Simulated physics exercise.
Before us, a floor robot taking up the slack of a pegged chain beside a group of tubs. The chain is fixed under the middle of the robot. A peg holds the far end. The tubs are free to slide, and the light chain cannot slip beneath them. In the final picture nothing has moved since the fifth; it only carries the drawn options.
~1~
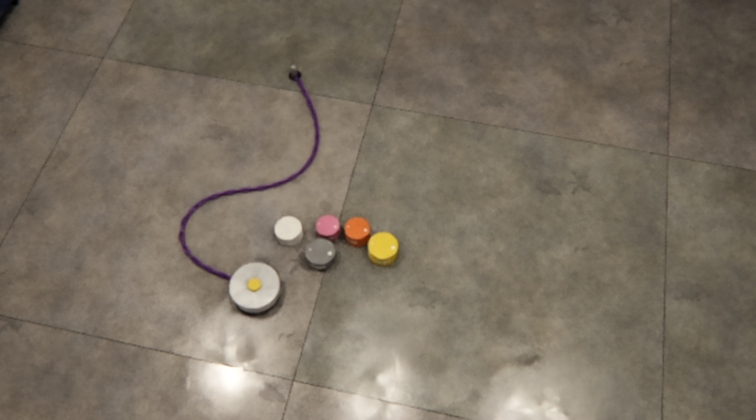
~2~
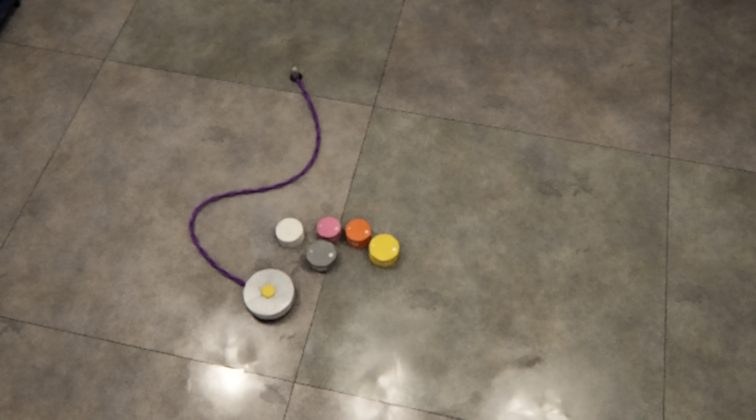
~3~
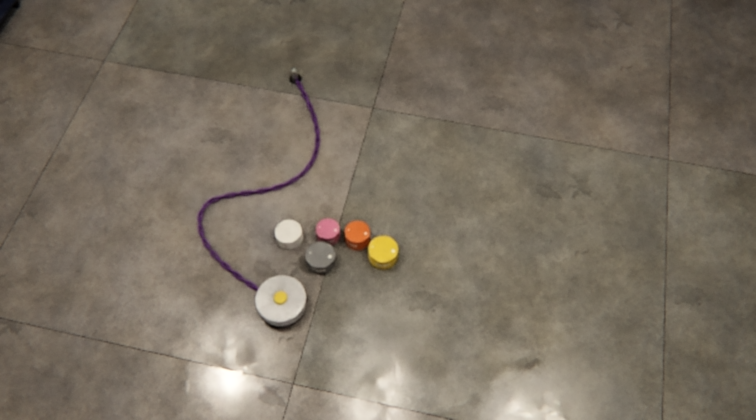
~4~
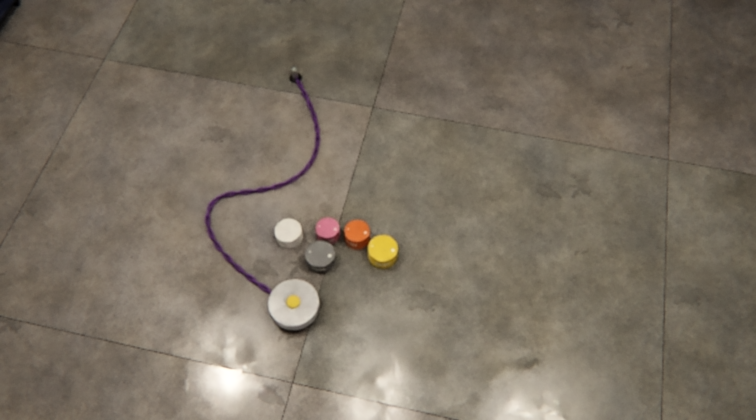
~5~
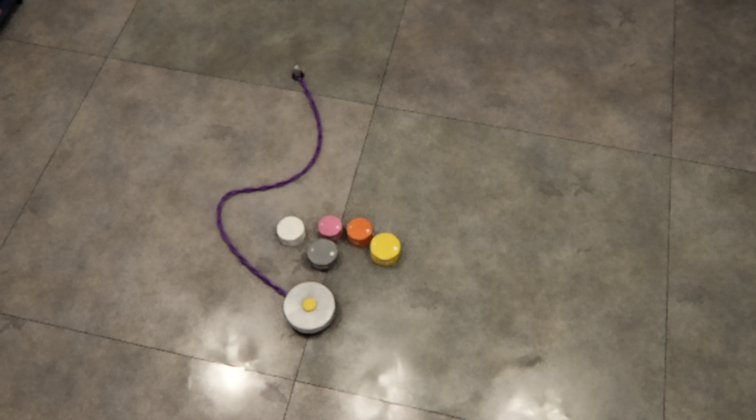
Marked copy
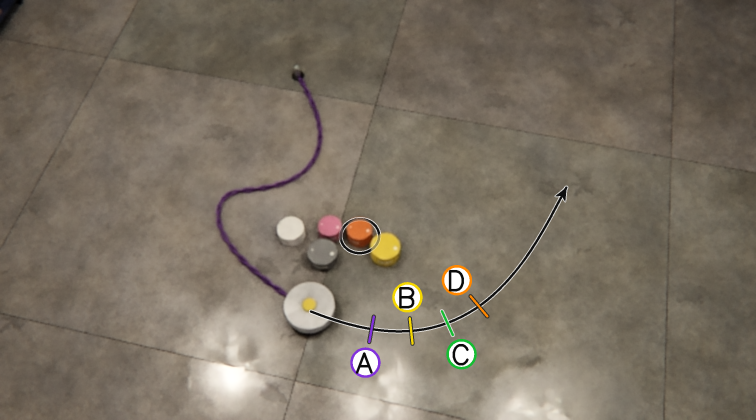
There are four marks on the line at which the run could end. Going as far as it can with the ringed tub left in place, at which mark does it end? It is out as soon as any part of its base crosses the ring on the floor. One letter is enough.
Mark D.
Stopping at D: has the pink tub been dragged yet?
By then, yes.
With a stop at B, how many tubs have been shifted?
By then, none.
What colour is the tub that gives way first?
The white tub.
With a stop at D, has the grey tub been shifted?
Yes.
On the marked copy, A at (372, 329); B at (411, 331); C at (447, 323); D at (479, 306); the ring at (360, 236); the route from (311, 311) via (482, 304) to (566, 187).
With D. Early on, robot (369, 326); orange tub (360, 233).
Further on, robot (432, 325); orange tub (360, 233).
At the end, robot (480, 303); grey tub (338, 245); pink tub (341, 222); orange tub (361, 232); white tub (316, 223); the orange tub is still in its ring.
As for the rest, A is safe but short; B is safe but short; C is safe but short.
